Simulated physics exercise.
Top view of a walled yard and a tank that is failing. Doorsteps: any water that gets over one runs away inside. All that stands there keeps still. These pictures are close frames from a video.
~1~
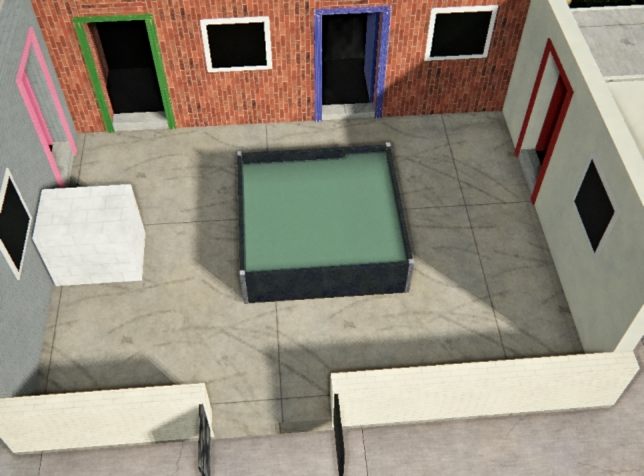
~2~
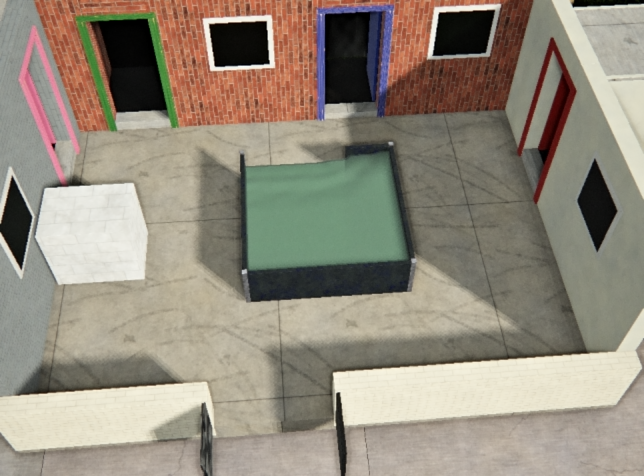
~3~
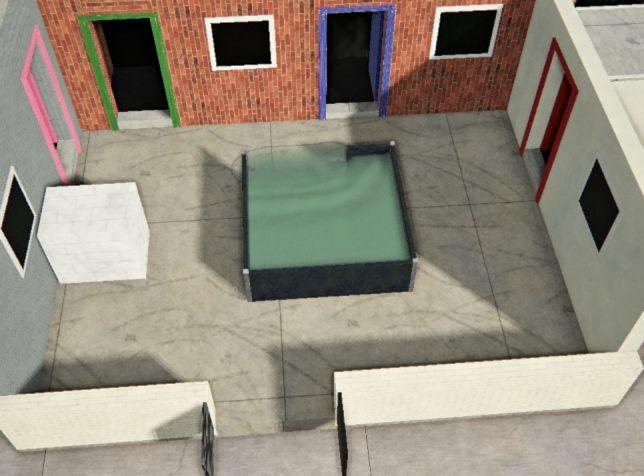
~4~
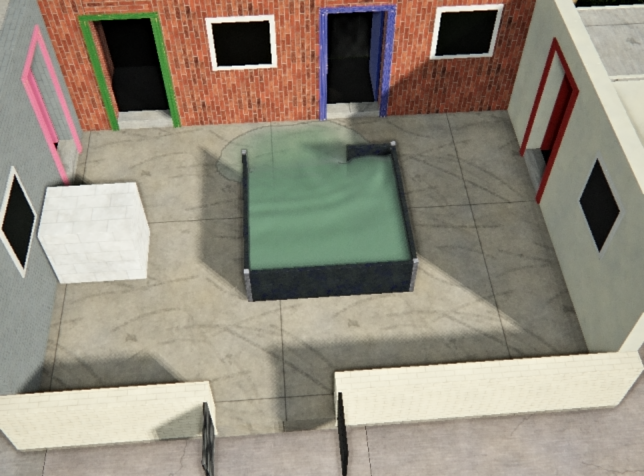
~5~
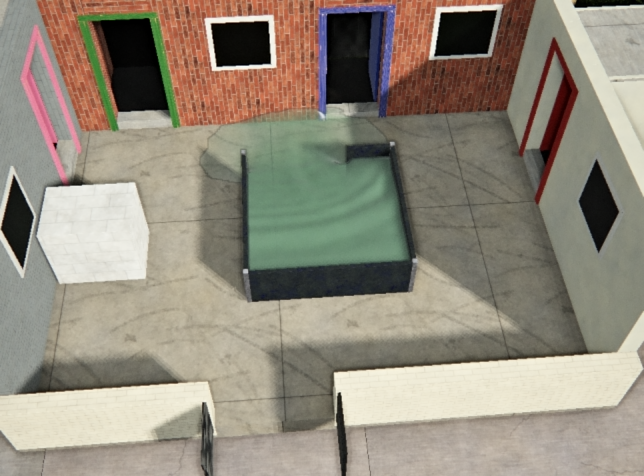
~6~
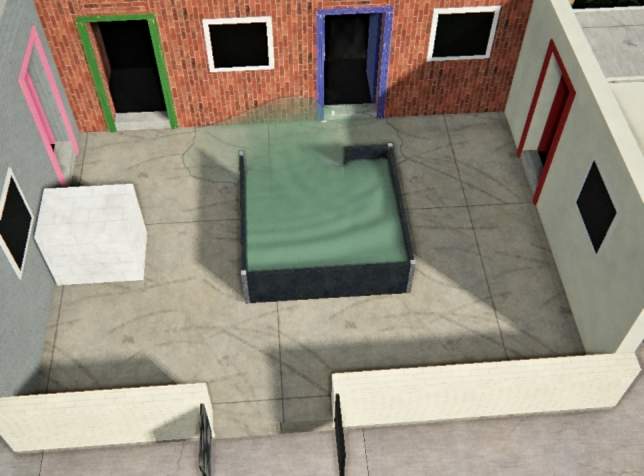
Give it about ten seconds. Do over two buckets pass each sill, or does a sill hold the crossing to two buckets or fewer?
The red door holds it to two or fewer; the blue door passes over two; the green door holds it to two or fewer; the pink door holds it to two or fewer.
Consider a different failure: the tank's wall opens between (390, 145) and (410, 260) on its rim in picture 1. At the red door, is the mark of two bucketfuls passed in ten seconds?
Honestly, the red door breaks the threshold.
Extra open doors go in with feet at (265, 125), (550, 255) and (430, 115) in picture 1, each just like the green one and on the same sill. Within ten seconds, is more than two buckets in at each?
In order, the new doors go: Overshoots, undershoots, undershoots.
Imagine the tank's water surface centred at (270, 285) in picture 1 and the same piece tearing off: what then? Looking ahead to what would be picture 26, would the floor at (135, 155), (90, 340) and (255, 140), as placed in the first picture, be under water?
Check in sequence: Soaked through, still parched, soaked through.
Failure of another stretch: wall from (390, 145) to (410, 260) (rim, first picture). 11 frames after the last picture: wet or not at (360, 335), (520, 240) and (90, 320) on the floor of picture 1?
Untouched, submerged, untouched.
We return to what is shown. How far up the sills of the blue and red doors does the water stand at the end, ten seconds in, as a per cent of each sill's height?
I'd put it at close to 60 and 50 per cent.
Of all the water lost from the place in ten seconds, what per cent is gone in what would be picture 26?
Note - share reached: 45 %.
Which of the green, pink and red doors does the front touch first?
Clearly the green door.
A moment on, water covers 15 % of the floor; the red door not reached, the blue door over two buckets in, the green door wet at the sill, nothing in, the pink door not reached.
Next, water covers 30 % of the floor; the red door not reached, the blue door far over two buckets in, the green door wet at the sill, nothing in, the pink door wet at the sill, nothing in.
Then, water covers 45 % of the floor; the red door wet at the sill, nothing in, the blue door far over two buckets in, the green door wet at the sill, nothing in, the pink door wet at the sill, nothing in.
Later, water covers 80 % of the floor; the red door wet at the sill, nothing in, the blue door far over two buckets in, the green door under two buckets in, the pink door wet at the sill, nothing in.
In the end, water covers 95 % of the floor; the red door wet at the sill, nothing in, the blue door far over two buckets in, the green door under two buckets in, the pink door wet at the sill, nothing in.
